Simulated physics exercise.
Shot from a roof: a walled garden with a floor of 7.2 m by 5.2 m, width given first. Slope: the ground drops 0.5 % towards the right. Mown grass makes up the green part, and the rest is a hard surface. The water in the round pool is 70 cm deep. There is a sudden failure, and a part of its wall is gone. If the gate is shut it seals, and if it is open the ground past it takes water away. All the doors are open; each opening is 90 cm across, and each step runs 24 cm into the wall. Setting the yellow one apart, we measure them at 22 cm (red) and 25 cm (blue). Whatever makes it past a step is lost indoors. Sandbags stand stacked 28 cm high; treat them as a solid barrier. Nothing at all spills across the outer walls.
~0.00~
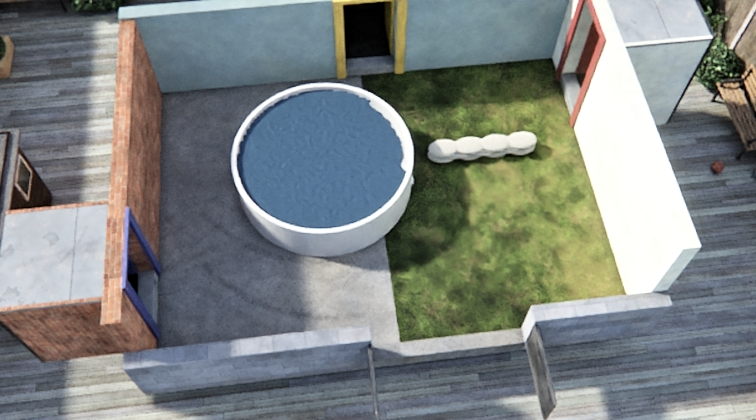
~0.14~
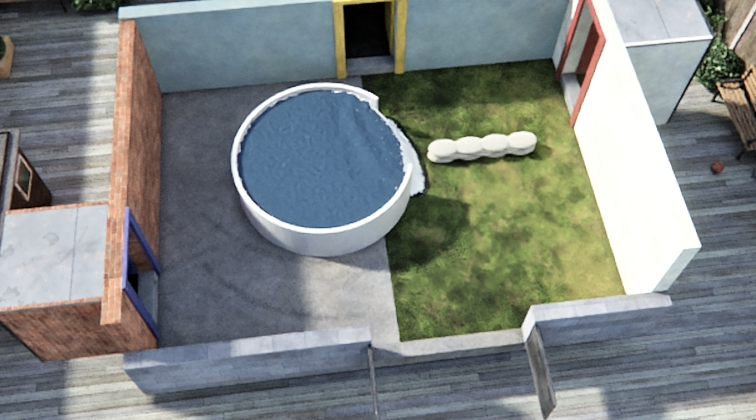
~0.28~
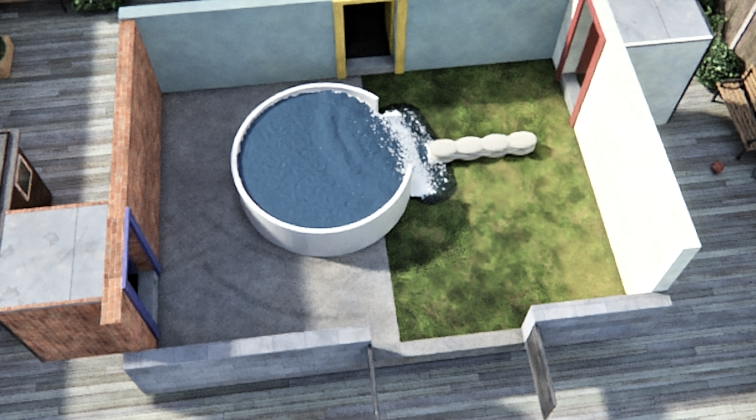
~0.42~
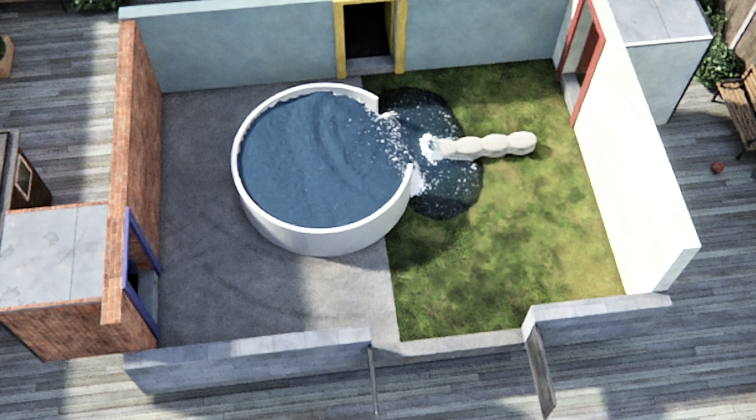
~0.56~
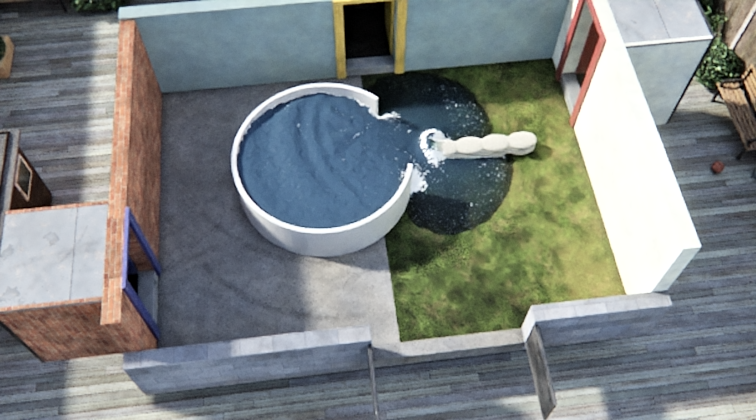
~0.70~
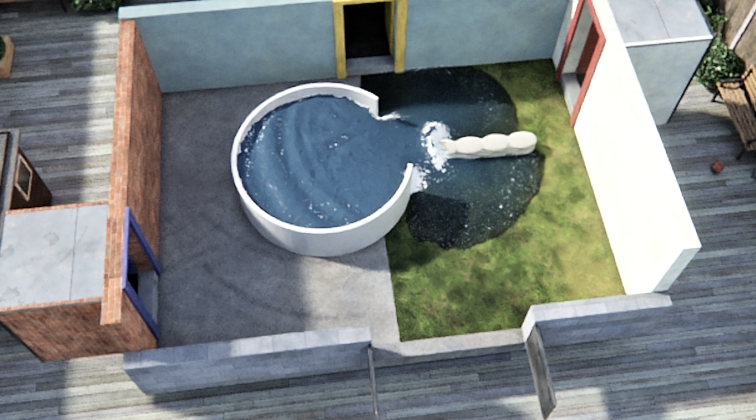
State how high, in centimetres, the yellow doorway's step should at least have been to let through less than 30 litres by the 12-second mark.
At least some 10 cm.
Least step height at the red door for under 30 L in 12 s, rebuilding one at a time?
For the red door, about 28 cm.
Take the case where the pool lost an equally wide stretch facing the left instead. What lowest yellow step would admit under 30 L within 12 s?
You'd want it roughly 8.0 centimetres tall.
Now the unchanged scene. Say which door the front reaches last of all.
Blue.
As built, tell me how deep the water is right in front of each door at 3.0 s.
Red door: 34 cm; yellow door: 9 cm; blue door: 0 cm.
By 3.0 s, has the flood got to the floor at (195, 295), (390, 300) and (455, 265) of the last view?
Point by point, the first is spared, the second spared and the third awash.
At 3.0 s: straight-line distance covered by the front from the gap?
Close to 4.4 metres, I'd say.
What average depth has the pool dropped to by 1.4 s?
Mean depth: Approx. 49 cm.
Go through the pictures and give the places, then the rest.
The round pool at (323, 156) is whole and still, 70 cm deep; the yellow door at (370, 36) is dry, in the first frame.
The front is at (425, 187), 0.3 m from the gap at (401, 148); 0.3 m2 of floor is wet, 70 cm left at the back, in the second frame.
The front is at (411, 108), 0.7 m from the gap at (401, 148); 1.2 m2 of floor is wet, 70 cm left at the back, in the third frame.
The front is at (435, 98), 1.2 m from the gap at (401, 149); 2.6 m2 of floor is wet, 70 cm left at the back, in the fourth frame.
The gap is at (401, 149), the front 1.8 m out at (464, 90); the back of the round pool holds 70 cm, in the fifth frame.
The front is at (539, 158), 2.3 m from the gap at (401, 149); 6.7 m2 of floor is wet, 67 cm left at the back; 0.1 m in a straight line remain to the yellow door at (370, 36), in the sixth frame.
After 1.4 s water covers 35 % of the floor, deepest (52 cm) near (427, 157); 4 cm at the yellow door, 0 litres in over its 20 cm step.
After 3.0 s water covers 50 % of the floor, deepest (36 cm) near (548, 72); 9 cm at the yellow door, 0 litres in over its 20 cm step.
After 12.0 s water covers 95 % of the floor, deepest (13 cm) near (623, 316); 9 cm at the yellow door, 0 litres in over its 20 cm step.
At the yellow door as built, the water arrived by 0.8 s and peaked near 14 cm at 5.6 s.
With a step of 9 cm, 41 litres would have come in within the 12 s; with 12.5 cm, 7 litres. So under 30 litres takes about 10 cm.
